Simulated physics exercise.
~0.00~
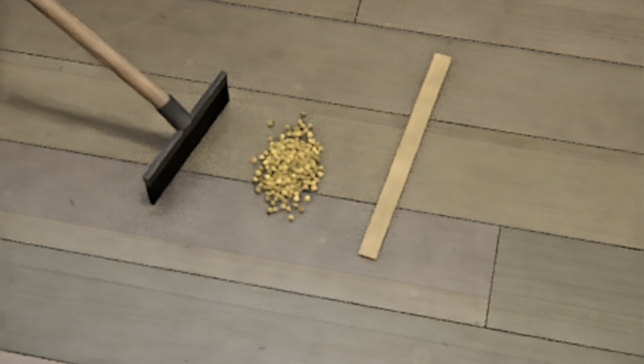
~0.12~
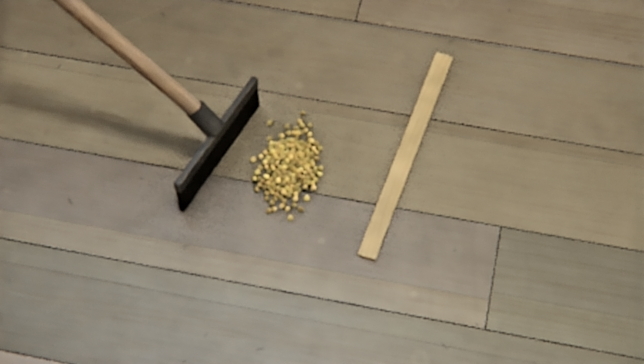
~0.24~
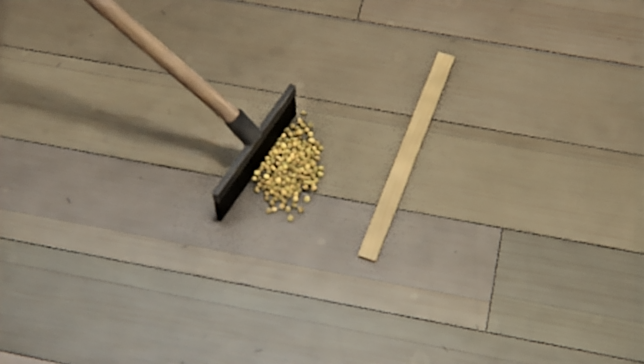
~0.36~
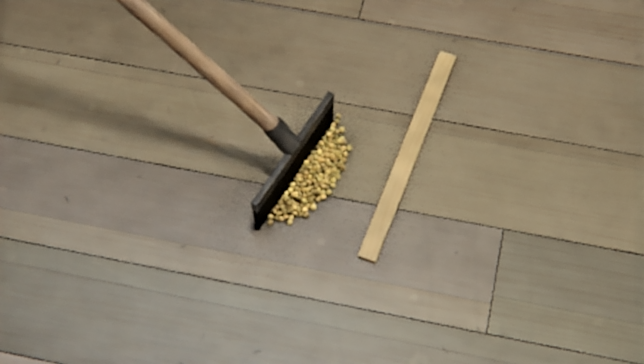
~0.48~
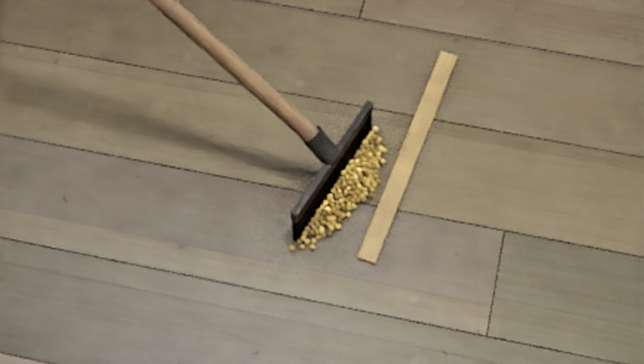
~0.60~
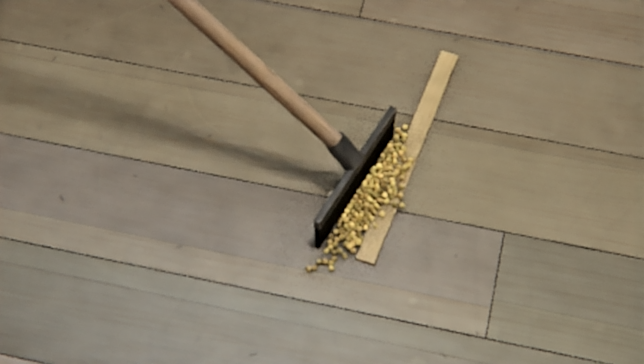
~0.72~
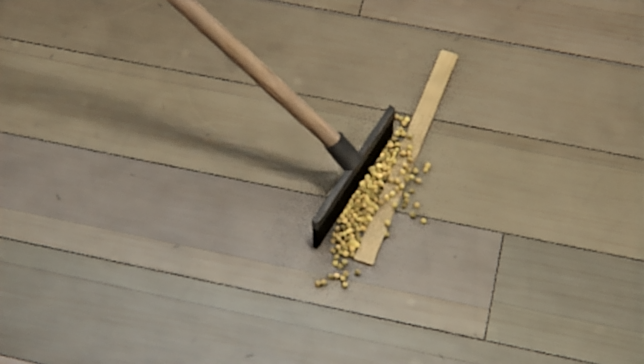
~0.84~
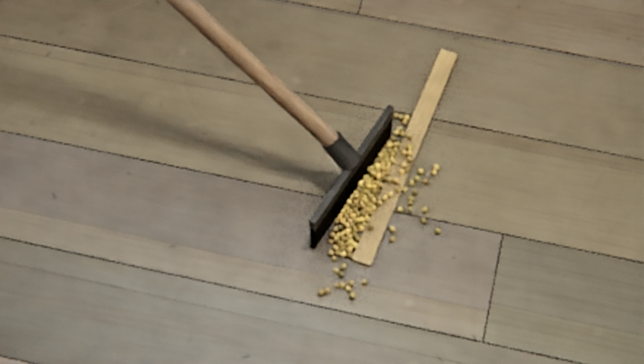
Black squeegee pushing a pile of yellowish beans rightwards across floorboards to a wooden strip, stopping as some scatter past it.
